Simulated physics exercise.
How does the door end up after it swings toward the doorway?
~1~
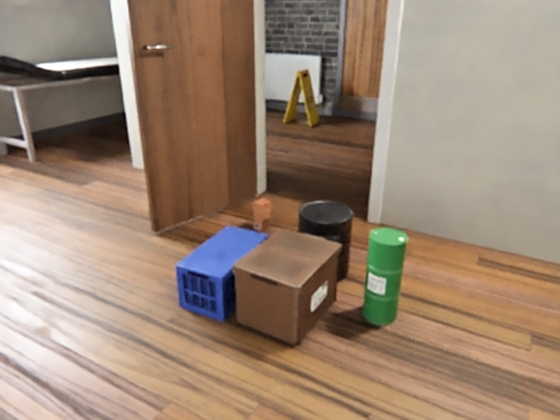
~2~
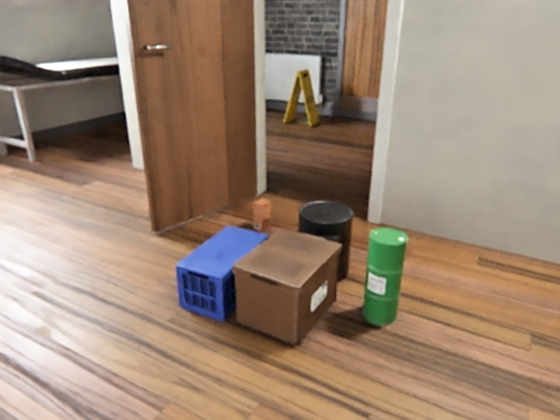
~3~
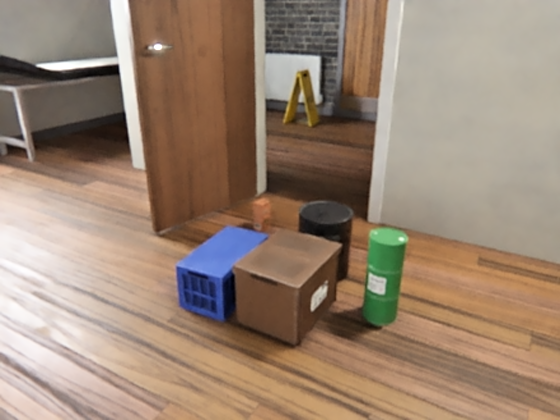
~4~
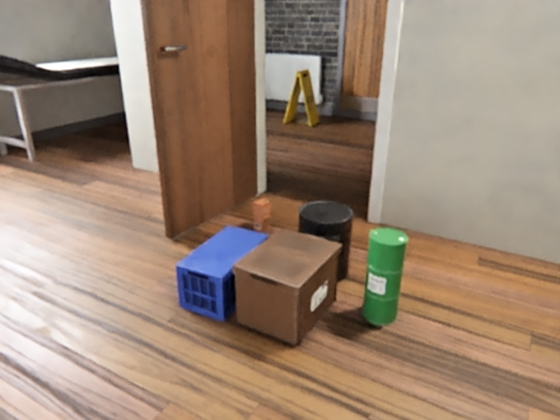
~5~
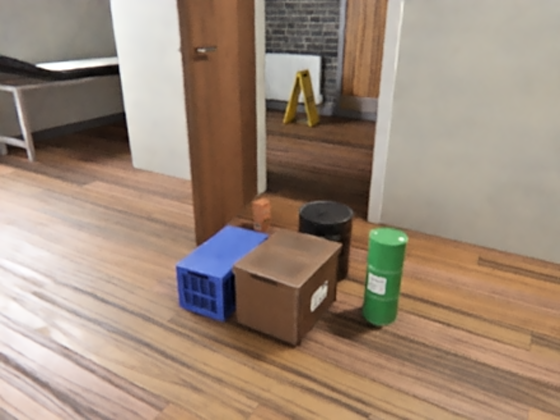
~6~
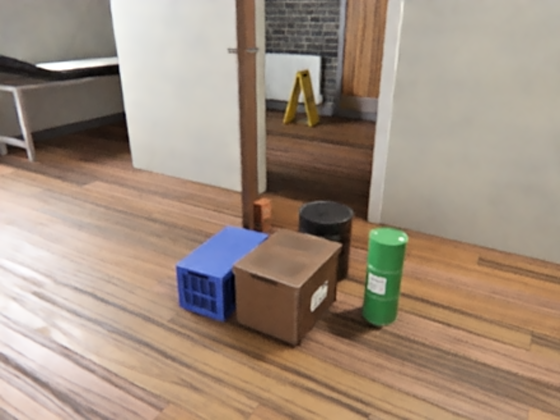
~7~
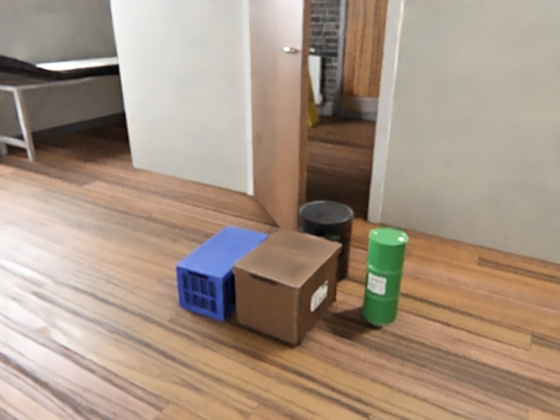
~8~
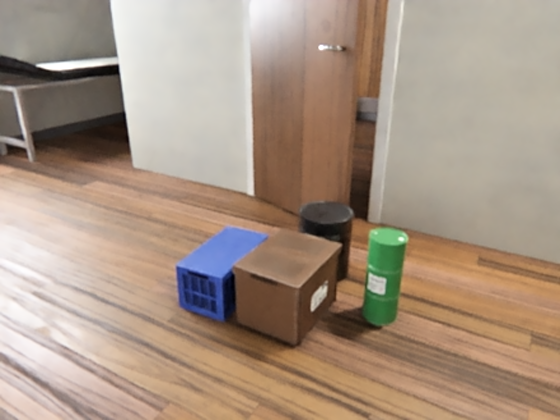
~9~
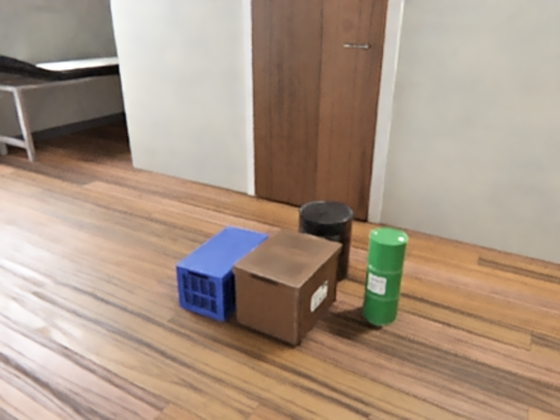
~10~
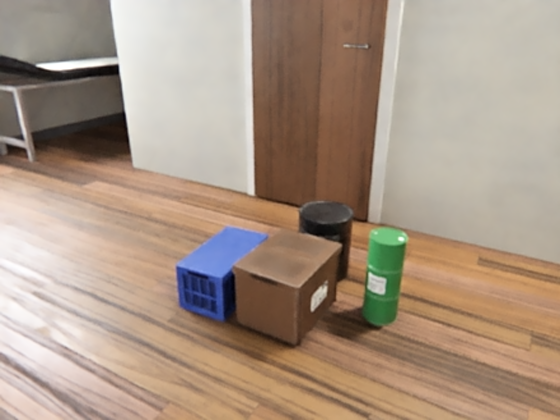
It ends up shut, filling the doorway and resting closed in its frame.
